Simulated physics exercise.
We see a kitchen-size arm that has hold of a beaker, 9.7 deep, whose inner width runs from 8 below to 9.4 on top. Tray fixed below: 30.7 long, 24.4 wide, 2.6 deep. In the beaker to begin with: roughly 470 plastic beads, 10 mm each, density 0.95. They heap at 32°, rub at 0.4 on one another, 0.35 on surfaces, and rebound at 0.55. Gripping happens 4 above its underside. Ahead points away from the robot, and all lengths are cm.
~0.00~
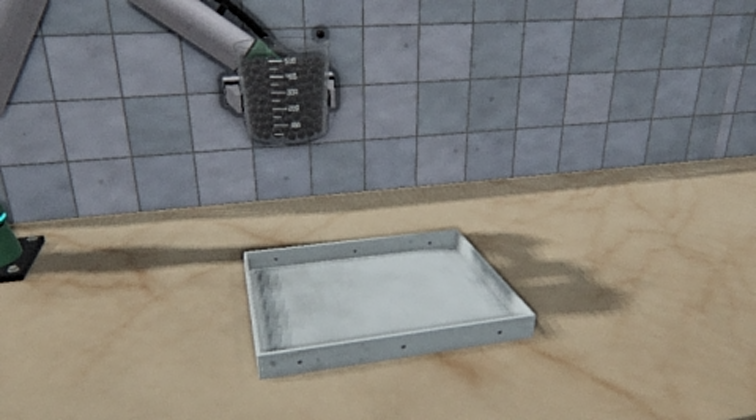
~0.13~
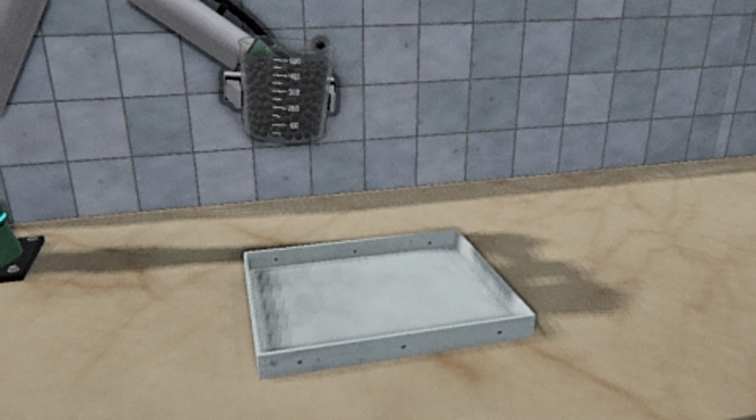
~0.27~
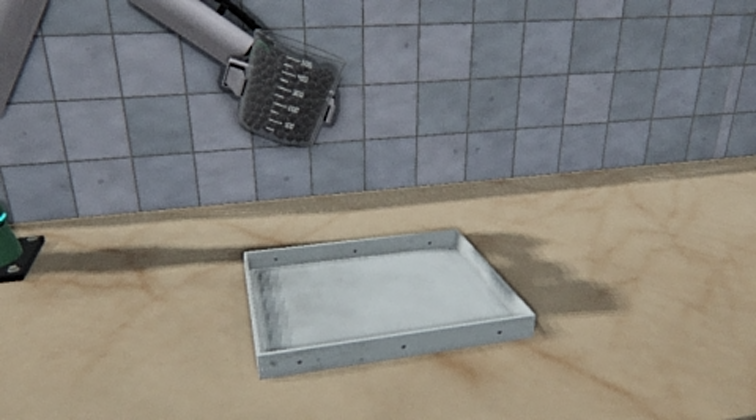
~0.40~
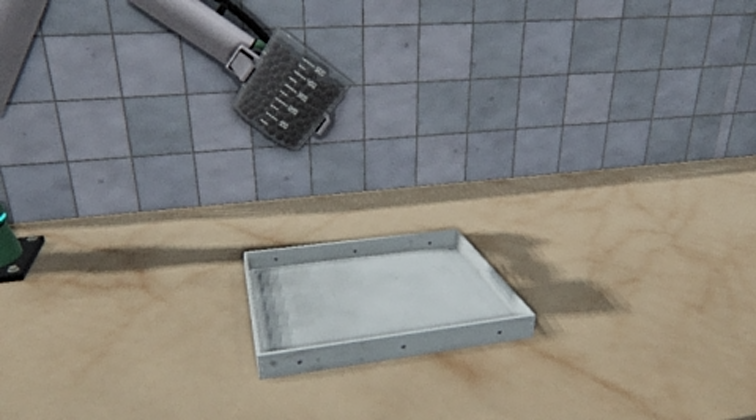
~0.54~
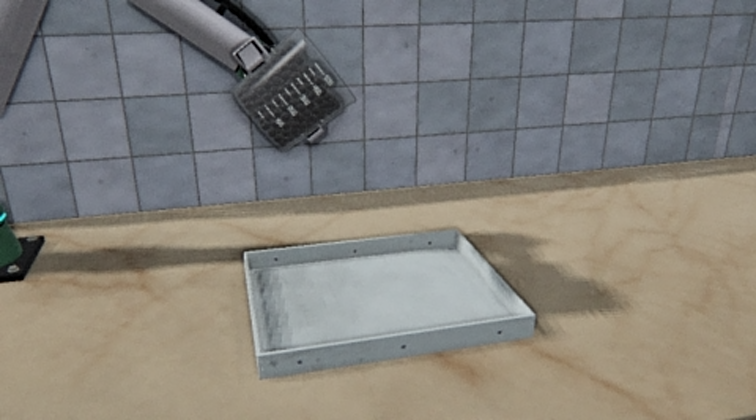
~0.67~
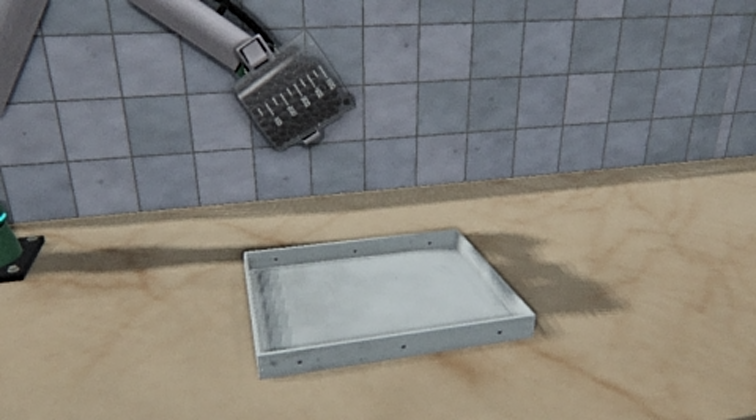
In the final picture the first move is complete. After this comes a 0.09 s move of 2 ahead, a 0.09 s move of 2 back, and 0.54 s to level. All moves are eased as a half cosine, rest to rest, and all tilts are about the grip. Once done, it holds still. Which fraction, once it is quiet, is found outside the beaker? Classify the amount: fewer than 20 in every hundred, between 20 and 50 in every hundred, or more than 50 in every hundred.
Fewer than 20 in every hundred.
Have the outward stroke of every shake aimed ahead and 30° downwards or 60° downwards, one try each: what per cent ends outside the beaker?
Estimates, in order: 5 % then 0 %.
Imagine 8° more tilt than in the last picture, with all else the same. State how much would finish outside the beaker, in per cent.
Estimate: Close to 20 per cent.
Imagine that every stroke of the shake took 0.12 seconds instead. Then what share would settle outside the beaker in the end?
That would give around 5 per cent.
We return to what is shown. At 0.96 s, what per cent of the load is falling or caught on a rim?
Roughly 9 per cent.
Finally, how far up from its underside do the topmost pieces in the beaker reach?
I'd put it at close to 9.5 centimetres.
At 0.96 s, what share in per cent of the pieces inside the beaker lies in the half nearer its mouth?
That share comes to roughly 45 percent.
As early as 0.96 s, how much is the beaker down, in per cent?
Around 10 percent at that moment.
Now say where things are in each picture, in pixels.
Beaker middle at (285, 91), level; upper third of the load around (284, 73), from x 245 to 320, top at y 35; 466 in the beaker, in the first frame.
Beaker middle at (286, 91), tilted 6° forward; upper third of the load around (282, 73), from x 250 to 325, top at y 45, in the second frame.
Beaker middle at (288, 92), tilted 20° forward; upper third of the load around (283, 74), from x 245 to 330, top at y 50, in the third frame.
Beaker middle at (290, 93), tilted 39° forward; upper third of the load around (286, 76), from x 245 to 335, top at y 45, in the fourth frame.
Beaker middle at (291, 94), tilted 53° forward; upper third of the load around (289, 77), from x 240 to 335, top at y 50, in the fifth frame.
Beaker middle at (292, 95), tilted 59° forward; upper third of the load around (287, 80), from x 245 to 345, top at y 55; 466 in the beaker, in the sixth frame.
After 0.96 s, tilted 53° forward, highest piece 30 above the table; 426 in the beaker, 40 in flight or on a rim.
After 1.25 s, tilted 10° forward, highest piece 32 above the table; 415 in the beaker, 40 in the tray, 11 in flight or on a rim.
After 1.59 s, level, highest piece 32 above the table; 415 in the beaker, 48 in the tray, 2 on the table or floor, 1 in flight or on a rim.
After 2.64 s, level, highest piece 32 above the table; 415 in the beaker, 49 in the tray, 2 on the table or floor.
At rest, 415 in the beaker, 49 in the tray, 2 on the table or floor. That is 11 % outside the beaker.
